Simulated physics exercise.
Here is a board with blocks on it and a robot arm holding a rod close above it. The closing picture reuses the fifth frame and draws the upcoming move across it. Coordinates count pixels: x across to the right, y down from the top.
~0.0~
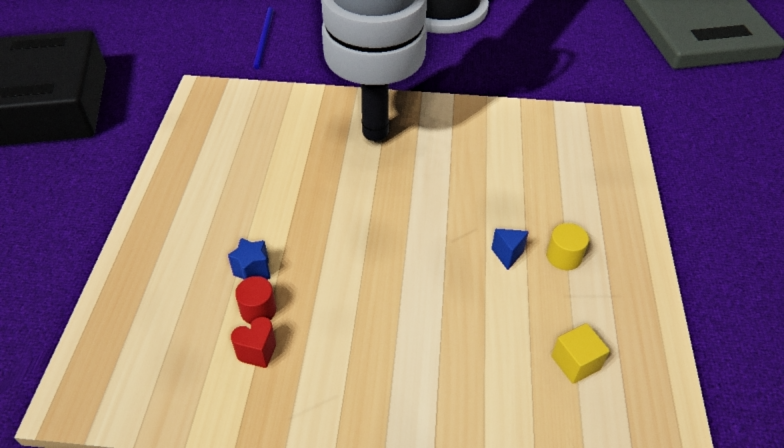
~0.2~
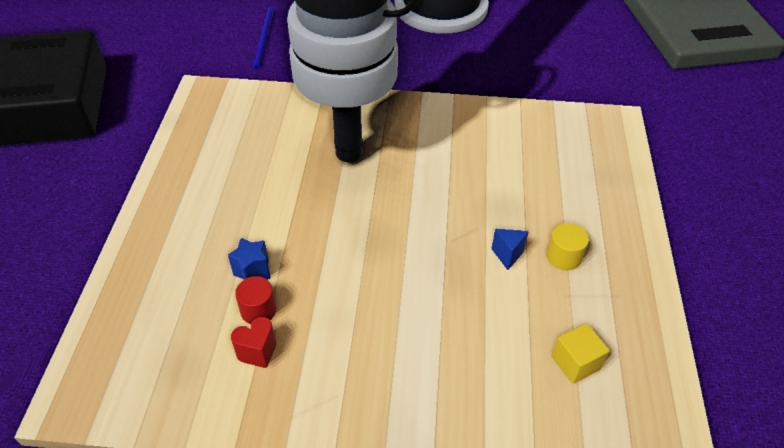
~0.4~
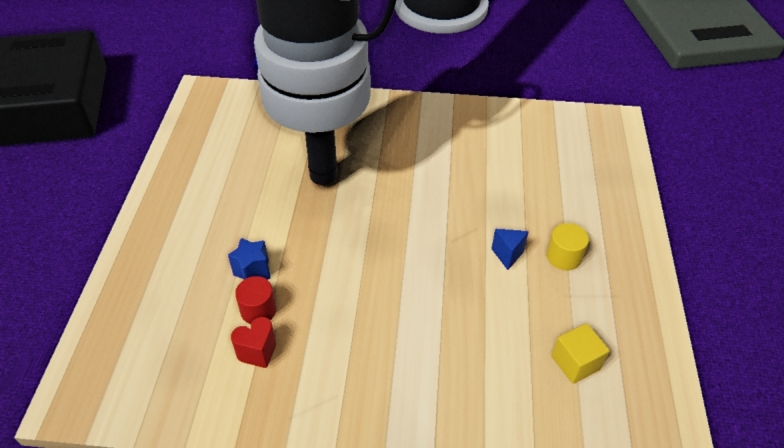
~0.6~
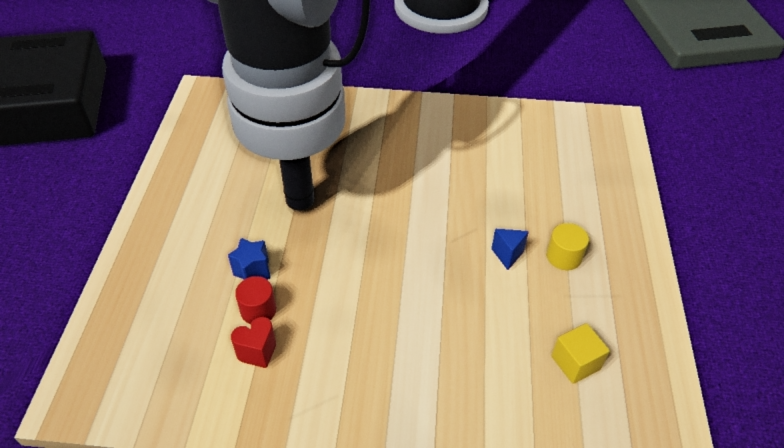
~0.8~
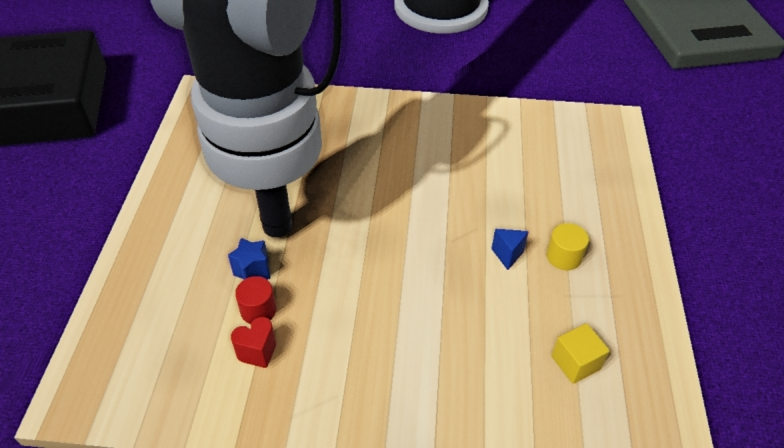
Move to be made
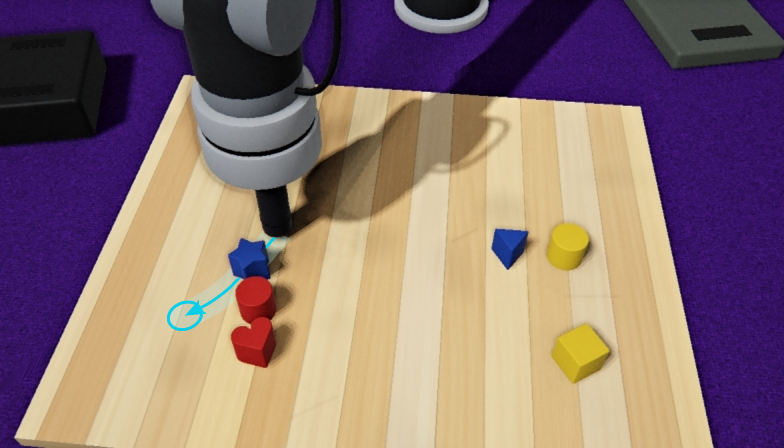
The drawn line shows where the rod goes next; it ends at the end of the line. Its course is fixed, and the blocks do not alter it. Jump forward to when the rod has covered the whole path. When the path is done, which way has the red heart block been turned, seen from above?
Clockwise, from overhead.
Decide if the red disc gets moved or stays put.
From what I can tell, it won't keep its place.
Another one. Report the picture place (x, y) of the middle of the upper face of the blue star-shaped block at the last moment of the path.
Around (221, 306).
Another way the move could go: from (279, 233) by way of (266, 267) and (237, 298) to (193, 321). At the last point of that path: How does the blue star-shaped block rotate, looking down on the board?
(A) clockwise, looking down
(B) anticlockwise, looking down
Answer: A.
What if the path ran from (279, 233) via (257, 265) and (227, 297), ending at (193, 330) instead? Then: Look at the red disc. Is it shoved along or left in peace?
That block gets shifted.
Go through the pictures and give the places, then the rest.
In the first picture, lower end of the rod at (375, 133), tops of blocks, blue star-shaped block at (248, 252), red heart block at (253, 333), red disc at (254, 291).
In the second picture, rod at (349, 154), blocks as before.
In the third picture, rod at (324, 176), blocks as before.
In the fourth picture, rod at (300, 201), blocks as before.
In the fifth picture, rod at (278, 227), blue star-shaped block at (248, 252), red heart block at (253, 333), red disc at (254, 291).
The drawn path runs from (279, 233) through (240, 277) to (185, 316).
The first path, step by step. One third of the way, rod at (252, 256); blue star-shaped block at (239, 265).
Two thirds of the way, rod at (222, 287); blue star-shaped block at (221, 301), turned 35° anticlockwise; red heart block at (256, 338), turned 20° clockwise; red disc at (254, 311).
At the end, rod at (183, 310); blue star-shaped block at (221, 306), turned 50° anticlockwise; red heart block at (256, 339), turned 20° clockwise; red disc at (254, 311).
